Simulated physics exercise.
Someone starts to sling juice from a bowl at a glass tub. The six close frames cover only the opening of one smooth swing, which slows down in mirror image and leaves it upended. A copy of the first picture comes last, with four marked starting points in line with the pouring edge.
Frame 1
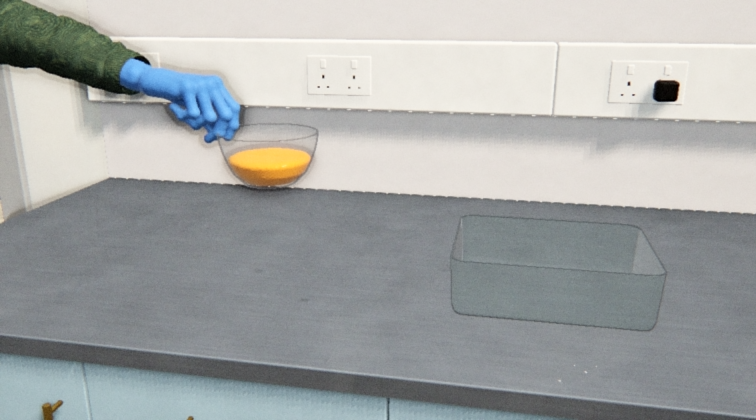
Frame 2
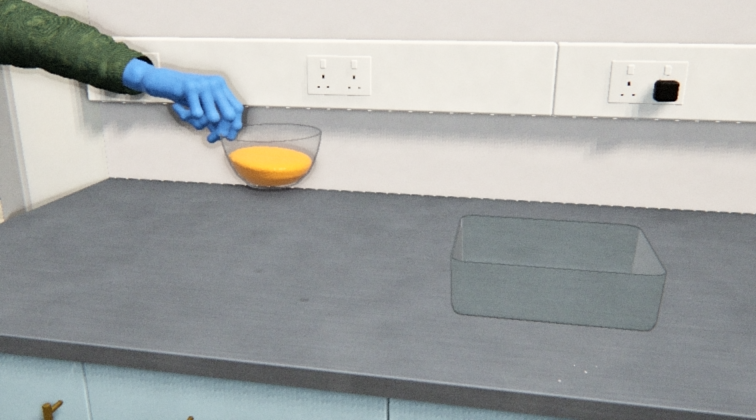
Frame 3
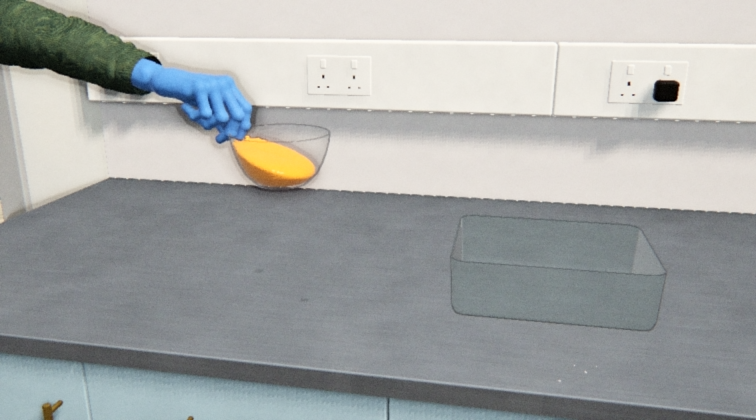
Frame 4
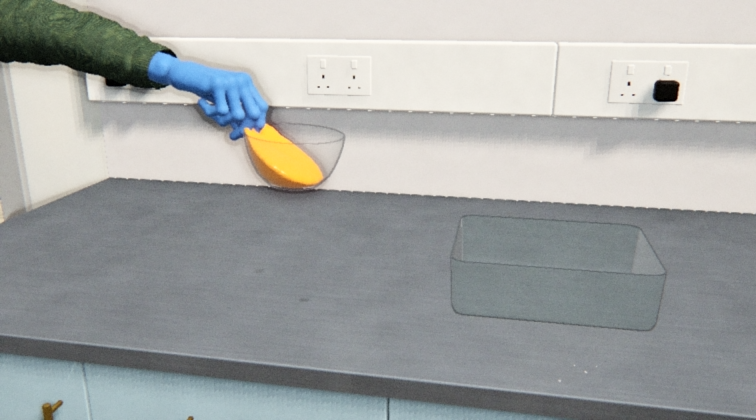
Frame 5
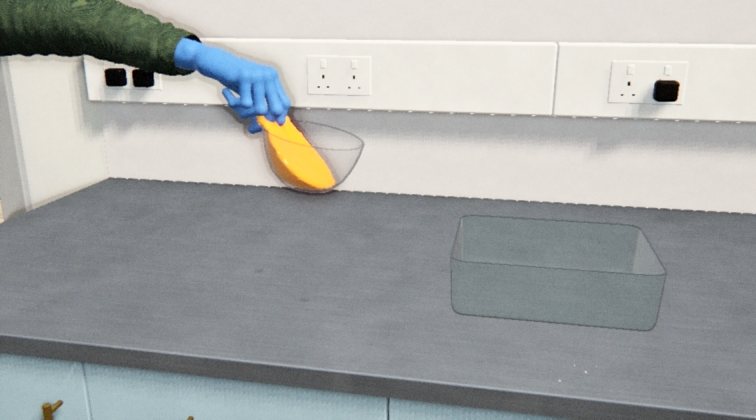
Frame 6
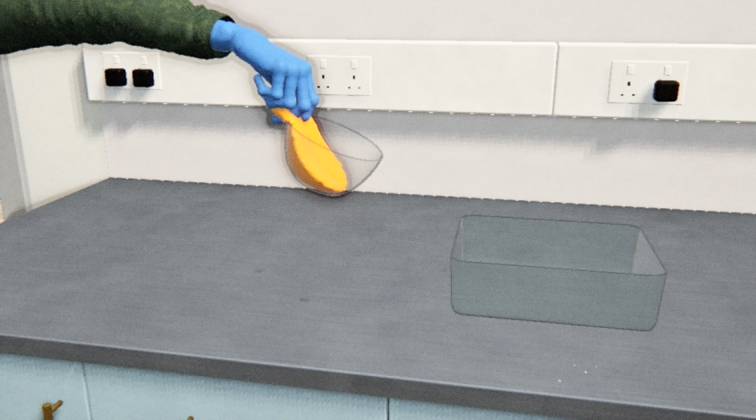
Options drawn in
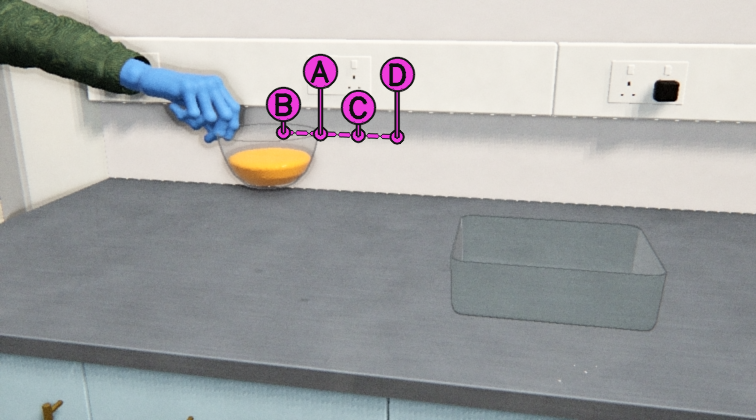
A blue-gloved hand moves a glass bowl rightward and tips it as orange juice surges up its left side.
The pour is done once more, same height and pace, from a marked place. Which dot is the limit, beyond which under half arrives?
The limit is C.
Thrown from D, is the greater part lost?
No, that is safe.
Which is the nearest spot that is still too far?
It is A.
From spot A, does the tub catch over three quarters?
No, it does not.
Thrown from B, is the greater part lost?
Yes, it does.
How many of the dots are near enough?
Two of the four.
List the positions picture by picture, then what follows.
Upright, lip at (314, 133); tub from (451, 311) to (655, 329); nothing has left yet.
Upright, lip at (318, 133); nothing has left yet.
Upright, lip at (327, 134); nothing has left yet.
Tipped about 4°, lip at (342, 138); juice is over the rim, down to (252, 128).
Tipped about 12°, lip at (361, 145); juice is over the rim, down to (280, 125).
Tipped about 23°, lip at (381, 157); juice is over the rim, down to (303, 121).
On the marked copy, A at (320, 133); B at (283, 132); C at (358, 135); D at (397, 136).
With A, about 30 % lands in the tub, 66 % falls short and 4 % goes beside or beyond.
With B, about 4 % lands in the tub, 93 % falls short and 3 % goes beside or beyond.
With C, about 69 % lands in the tub, 22 % falls short and 9 % goes beside or beyond.
With D, about 80 % lands in the tub, 6 % falls short and 14 % goes beside or beyond.
